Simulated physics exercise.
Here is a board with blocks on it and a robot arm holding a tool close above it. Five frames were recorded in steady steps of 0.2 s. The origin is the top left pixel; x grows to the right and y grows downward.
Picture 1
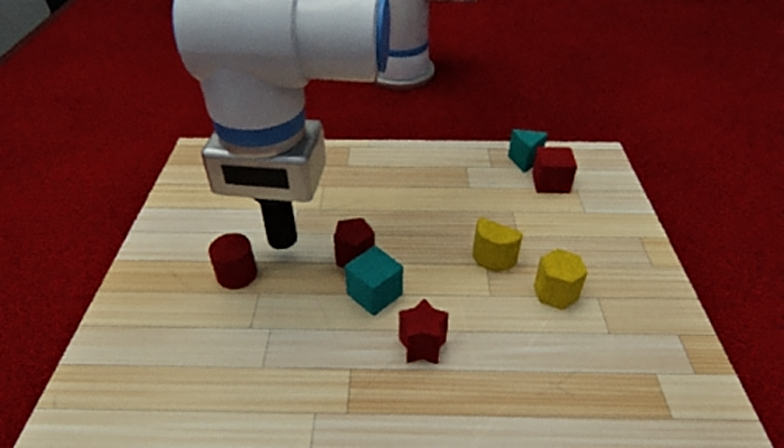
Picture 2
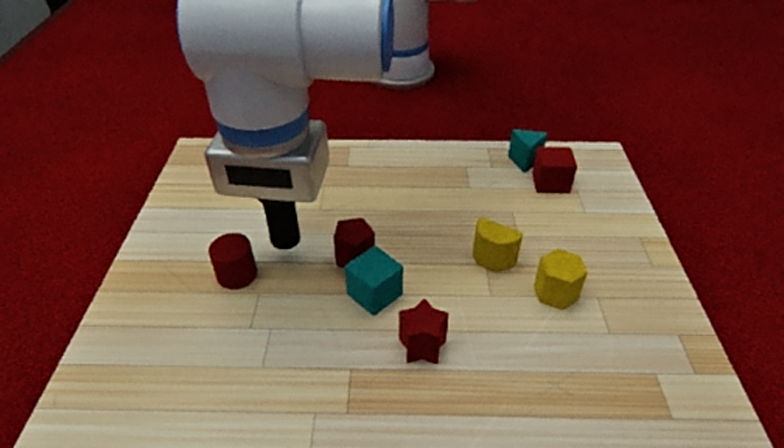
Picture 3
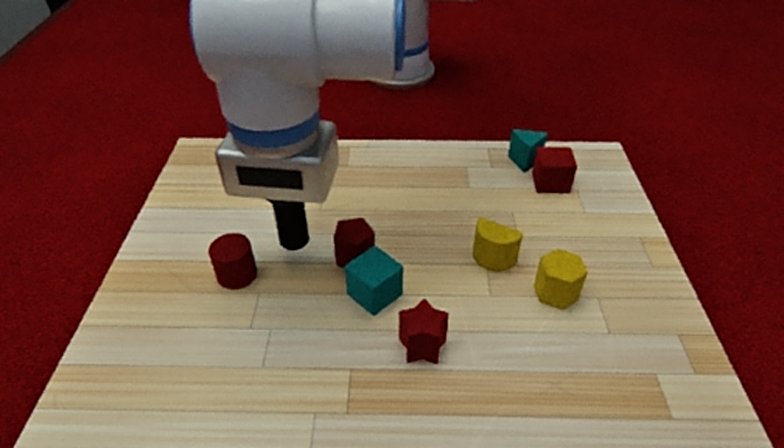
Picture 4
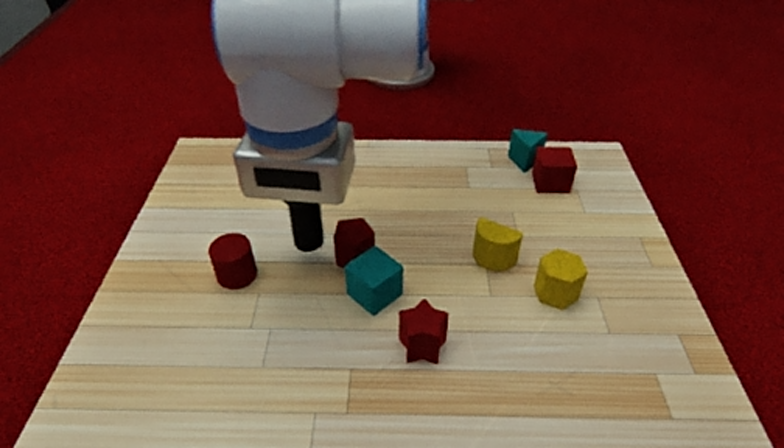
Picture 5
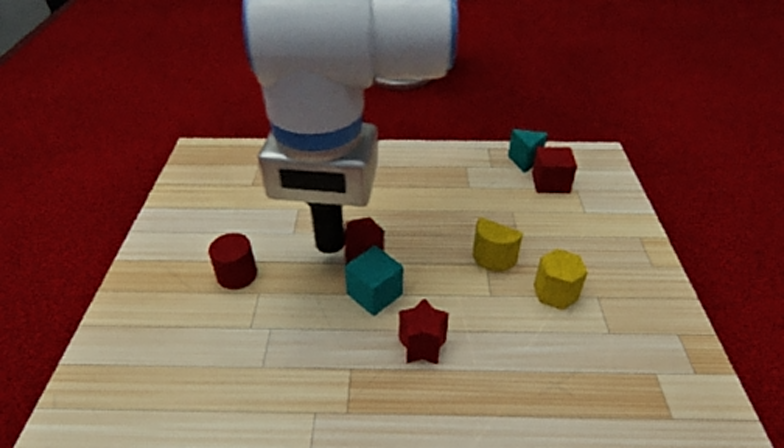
At the start, a robot arm holds a dark tool just above a wooden board scattered with red, yellow and turquoise blocks, between a red cylinder and a red pentagon. The arm moves the tool a short way right, and the tool nudges the pentagon slightly right behind the turquoise block.
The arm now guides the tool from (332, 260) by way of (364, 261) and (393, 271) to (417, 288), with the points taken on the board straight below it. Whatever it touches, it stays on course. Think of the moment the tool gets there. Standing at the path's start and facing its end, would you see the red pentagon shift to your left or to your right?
Answer: Left.
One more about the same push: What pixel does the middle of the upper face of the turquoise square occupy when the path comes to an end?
In the picture, it is at (390, 281).
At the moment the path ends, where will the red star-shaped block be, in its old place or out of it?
It ends up on the same spot.
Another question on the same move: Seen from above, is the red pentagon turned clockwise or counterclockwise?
Rotation: Counter-clockwise.
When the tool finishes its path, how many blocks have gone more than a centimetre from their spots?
By the end, two blocks will have moved.
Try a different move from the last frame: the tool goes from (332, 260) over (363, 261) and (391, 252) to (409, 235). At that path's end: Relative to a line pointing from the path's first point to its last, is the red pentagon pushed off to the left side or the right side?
It moves right.
The first path, step by step. One third of the way, tool (363, 245); red pentagon (395, 228), turned 20° anticlockwise.
Two thirds of the way, tool (393, 255); red pentagon (419, 228), turned 50° anticlockwise; turquoise square (382, 272), turned 35° clockwise.
At the end, tool (418, 272); red pentagon (419, 228), turned 50° anticlockwise; turquoise square (390, 281), turned 75° clockwise; red star-shaped block not moved.
